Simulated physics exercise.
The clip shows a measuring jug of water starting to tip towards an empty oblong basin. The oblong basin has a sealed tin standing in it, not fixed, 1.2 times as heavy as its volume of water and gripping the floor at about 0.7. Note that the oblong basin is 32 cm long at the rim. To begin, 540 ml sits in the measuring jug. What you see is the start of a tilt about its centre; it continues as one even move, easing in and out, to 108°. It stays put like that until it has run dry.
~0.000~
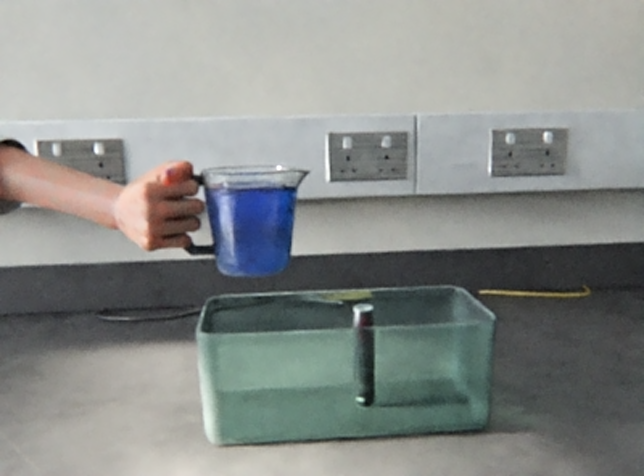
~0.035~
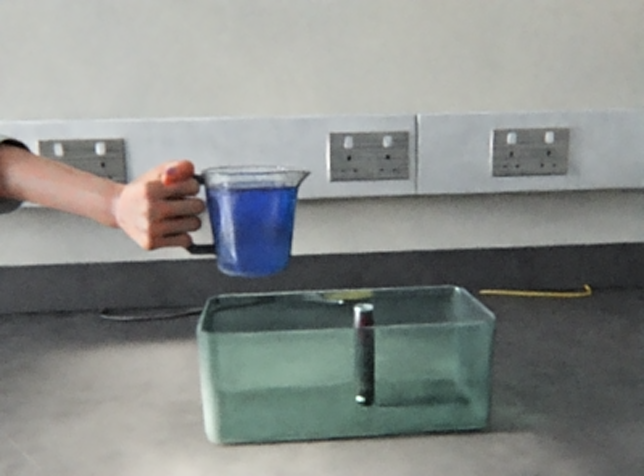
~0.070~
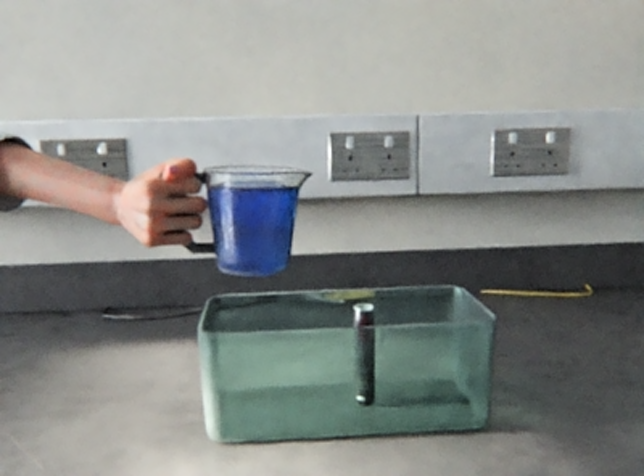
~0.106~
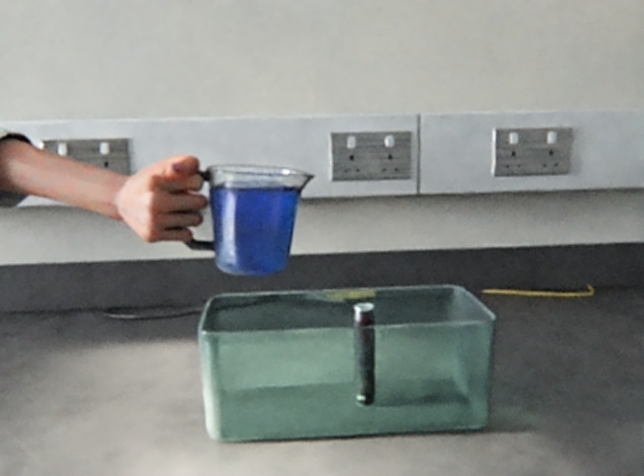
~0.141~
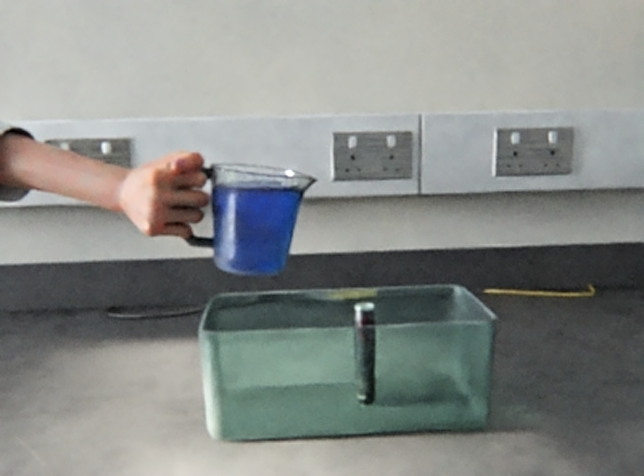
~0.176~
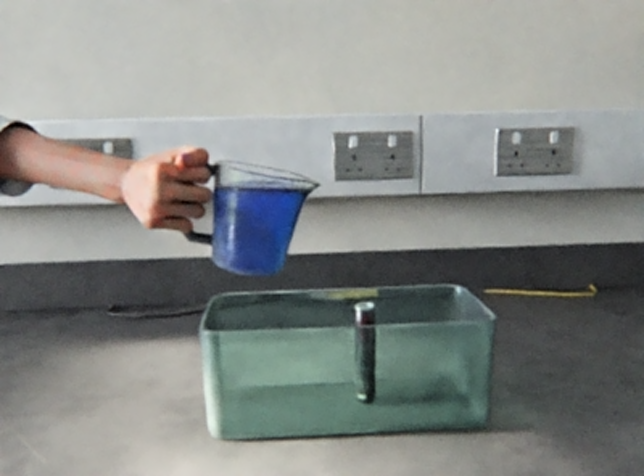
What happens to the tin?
It goes down.
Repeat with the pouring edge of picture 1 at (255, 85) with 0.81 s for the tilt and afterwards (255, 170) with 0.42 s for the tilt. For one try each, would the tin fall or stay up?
First it tips over; then it stays on its base.
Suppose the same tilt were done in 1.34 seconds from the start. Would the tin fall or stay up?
It tumbles over, then.
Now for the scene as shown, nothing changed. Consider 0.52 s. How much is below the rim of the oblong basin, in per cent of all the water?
About 8%.
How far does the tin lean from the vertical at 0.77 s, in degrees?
The tilt is near 10°.
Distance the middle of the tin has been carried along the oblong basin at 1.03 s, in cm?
The tin is about 7 cm from where it started.
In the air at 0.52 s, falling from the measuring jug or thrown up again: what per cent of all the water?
About 22 per cent.
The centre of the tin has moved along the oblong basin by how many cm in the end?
7.0 cm.
After 0.52 s the tilt is 77° and 70 per cent is still to pour; the tin stands where it began.
After 0.77 s the tilt is 107° and 14 per cent is still to pour; the tin leans 12°.
After 1.03 s the tilt is 108° and 0 per cent is still to pour; the tin lies on its side.
After 1.31 s the tilt is 108° and 0 per cent is still to pour; the tin lies on its side.
In the end the tin lies on its side.
